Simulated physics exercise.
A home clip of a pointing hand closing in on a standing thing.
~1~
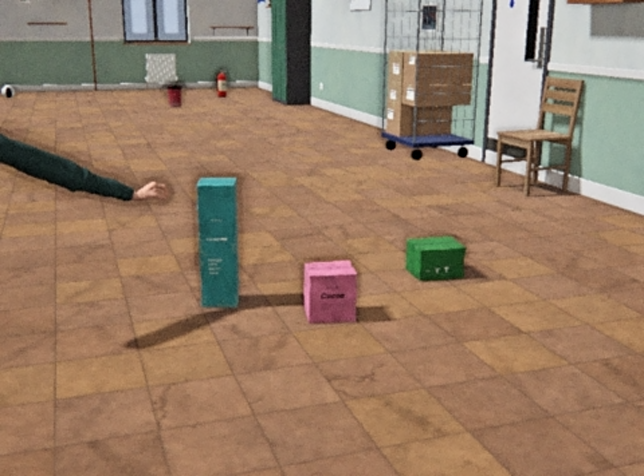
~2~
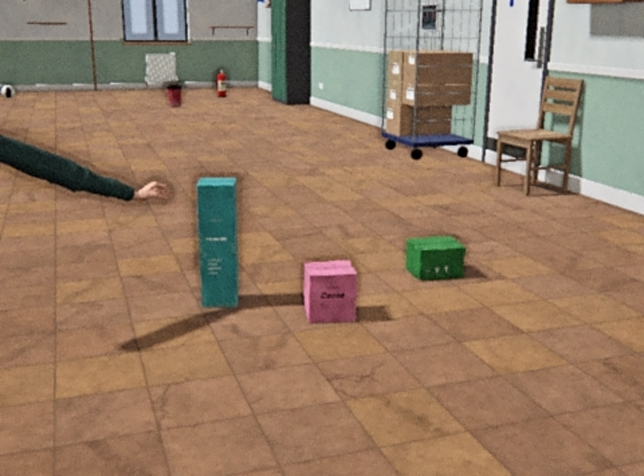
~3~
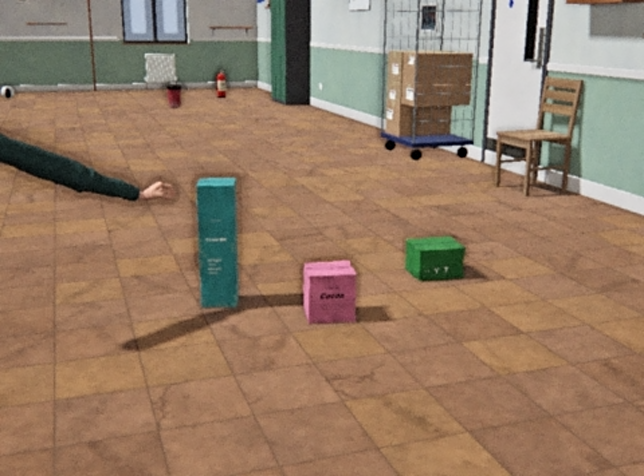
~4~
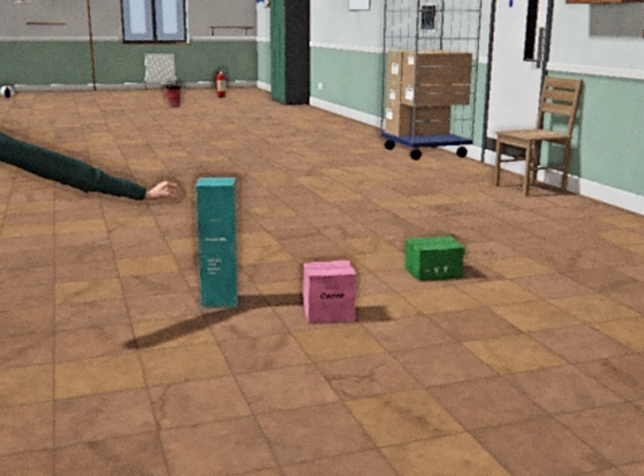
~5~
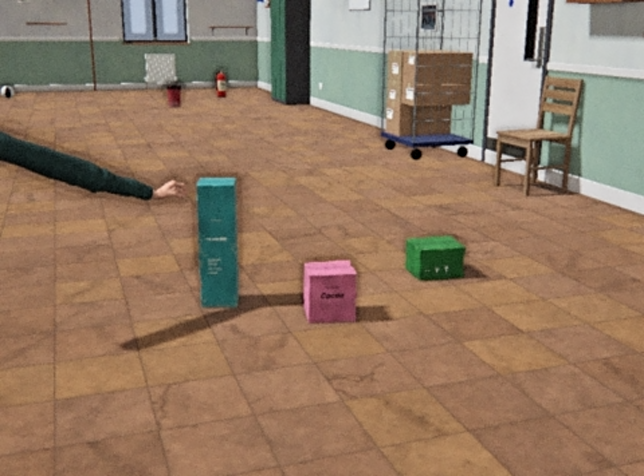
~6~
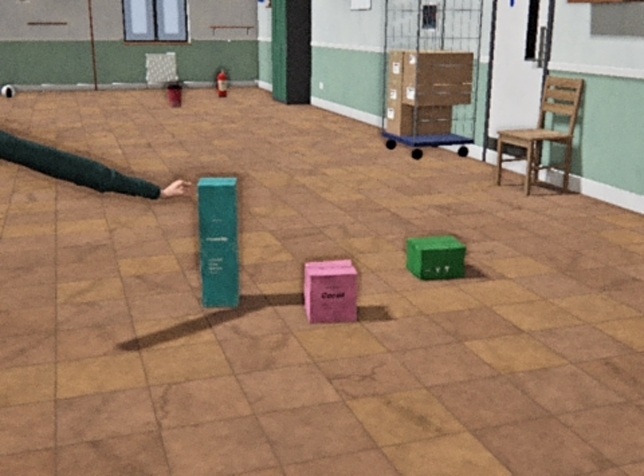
The footage shows a tall turquoise box standing on a tiled floor beside smaller pink and green boxes, while an outstretched hand at left moves slightly rightward, closing the gap to the turquoise box as the boxes remain still.
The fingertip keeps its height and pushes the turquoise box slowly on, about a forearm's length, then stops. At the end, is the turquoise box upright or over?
The turquoise box topples.
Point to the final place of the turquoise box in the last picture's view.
Around (303, 284).
Then, 0.70 s on from there, turquoise box turned 19° from how it was put near (241, 240).
Then, 1.10 s on from there, turquoise box turned 53° from how it was put near (277, 252).
In the end, toppled on the floor, turquoise box. At the end, from the last picture's camera, turquoise box near (303, 284).
